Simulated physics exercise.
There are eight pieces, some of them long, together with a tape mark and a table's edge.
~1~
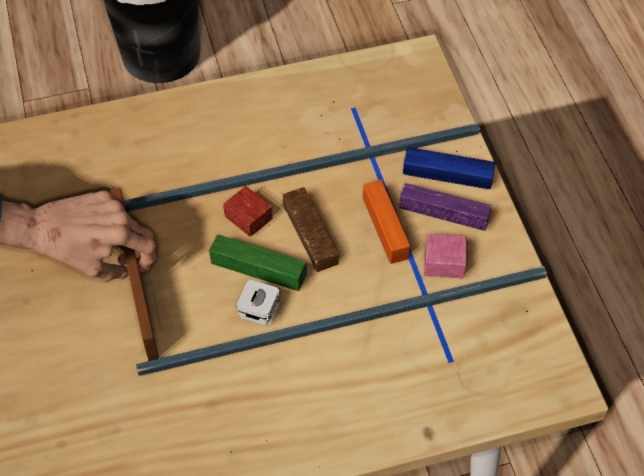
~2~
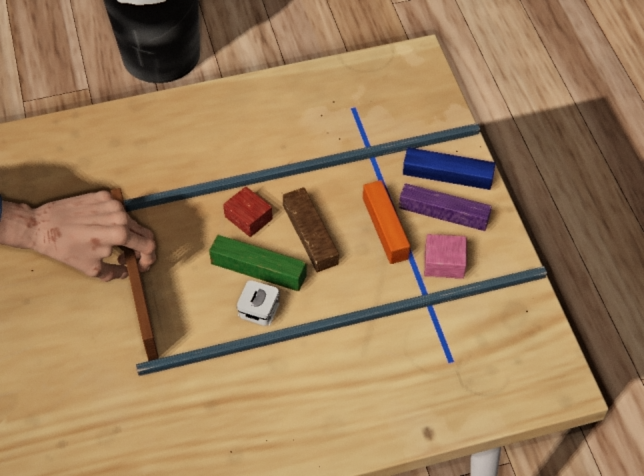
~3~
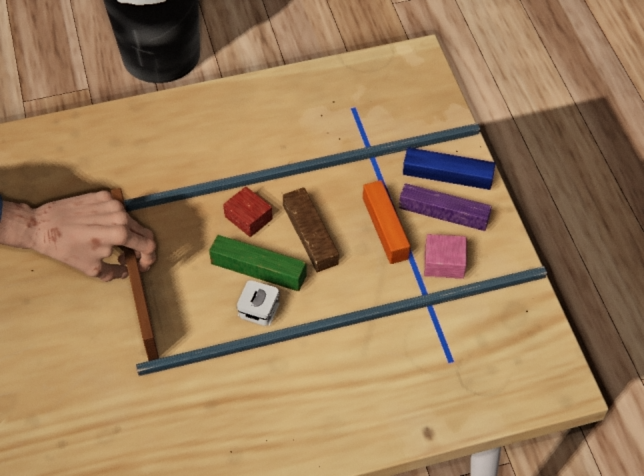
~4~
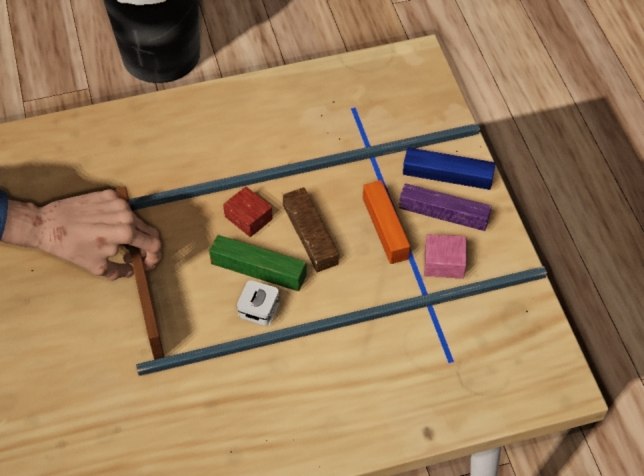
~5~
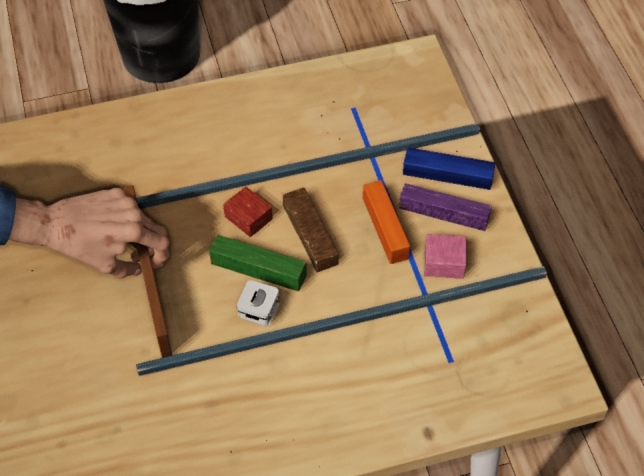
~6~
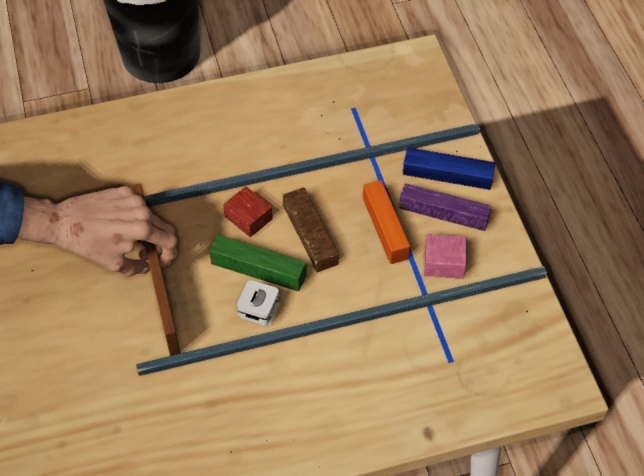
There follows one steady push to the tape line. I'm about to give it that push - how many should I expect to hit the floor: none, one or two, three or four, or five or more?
Expect none.
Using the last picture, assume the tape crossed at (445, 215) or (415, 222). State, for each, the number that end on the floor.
3 and 0.
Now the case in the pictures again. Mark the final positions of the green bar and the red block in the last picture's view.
Around (435, 230) and around (401, 183).
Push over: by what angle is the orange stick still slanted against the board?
Some 5 degrees.
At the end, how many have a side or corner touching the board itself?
It's 3 of them.
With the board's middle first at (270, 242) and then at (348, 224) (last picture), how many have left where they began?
I make it 4 at the first spot and 7 at the other.
Early on, none off yet; blue stick at rest near (449, 168); purple bar at rest near (445, 207); pink block at rest near (445, 256).
Finally, the number that fall off is zero.
